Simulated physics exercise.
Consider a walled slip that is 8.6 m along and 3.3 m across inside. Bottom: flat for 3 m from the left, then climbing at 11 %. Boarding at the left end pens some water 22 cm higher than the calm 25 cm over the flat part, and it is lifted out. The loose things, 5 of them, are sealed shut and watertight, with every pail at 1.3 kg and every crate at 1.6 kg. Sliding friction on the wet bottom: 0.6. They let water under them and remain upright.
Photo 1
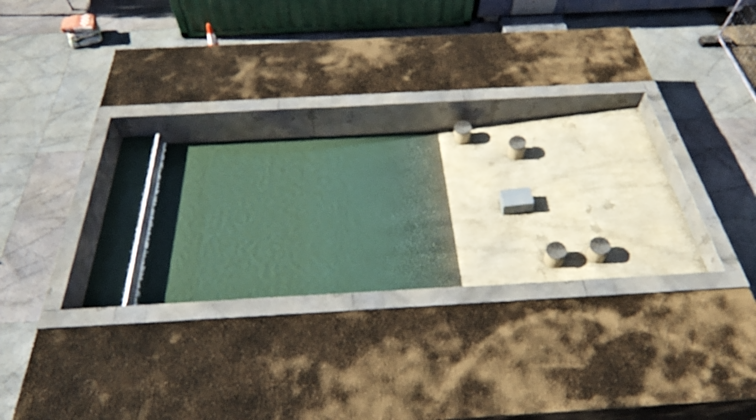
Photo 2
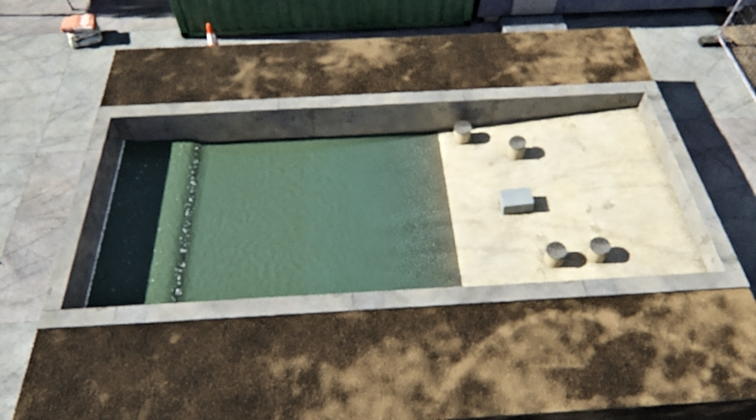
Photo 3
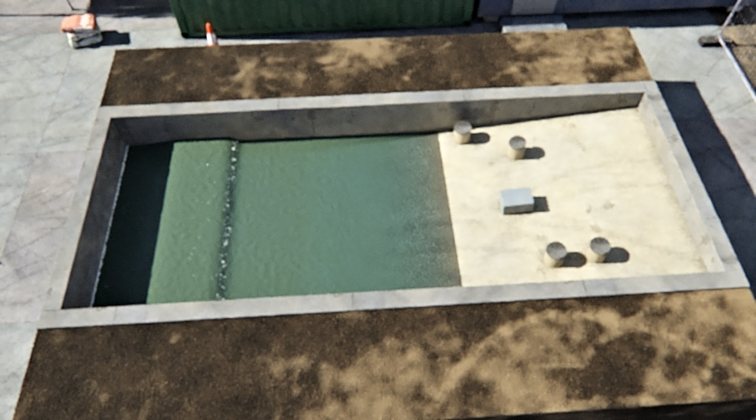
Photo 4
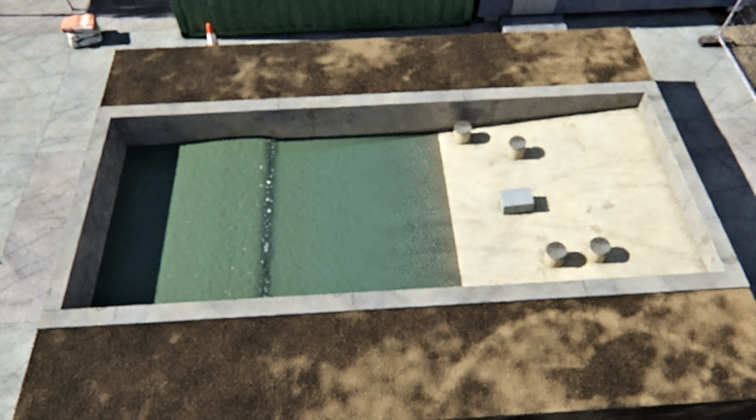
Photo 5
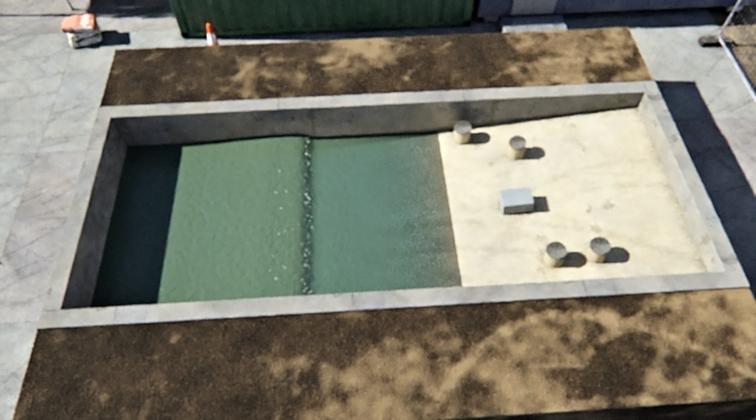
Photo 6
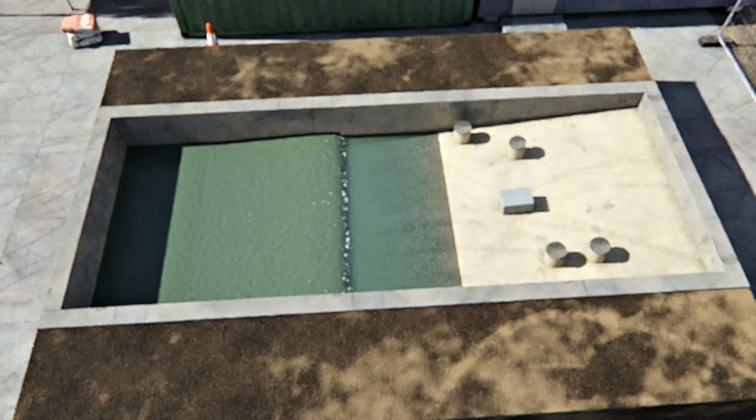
A long concrete-walled basin, seen from above at an angle, lies between strips of brown ground, with green water on the left and a dry, pale floor on the right. Four grey pails and a light grey box sit on the dry part, an orange cone beyond. The white board at left lifts away and a low, foam-flecked wave rolls rightward across the water, the pails and box staying still.
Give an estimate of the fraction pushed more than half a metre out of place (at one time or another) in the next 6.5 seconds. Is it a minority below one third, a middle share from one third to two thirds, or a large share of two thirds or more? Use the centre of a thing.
The tally is between one third and two thirds.
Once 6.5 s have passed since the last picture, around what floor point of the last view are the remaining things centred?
It sits at about (496, 202).
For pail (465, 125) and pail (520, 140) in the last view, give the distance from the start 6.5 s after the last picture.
80 cm, 5 cm.
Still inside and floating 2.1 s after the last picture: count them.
Of them, 1.
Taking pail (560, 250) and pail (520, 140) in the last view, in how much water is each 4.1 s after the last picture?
First roughly 1 cm, second roughly 1 cm.
Then, 0.6 s after the last picture 0 of 5 are over 50 cm from their spots; 0 afloat.
Then, 2.1 s after the last picture 1 of 5 are over 50 cm from their spots; 1 afloat.
Then, 4.1 s after the last picture 2 of 5 are over 50 cm from their spots; 1 afloat.
Then, 6.5 s after the last picture 3 of 5 are over 50 cm from their spots, and 3 have been at some point; 1 afloat.
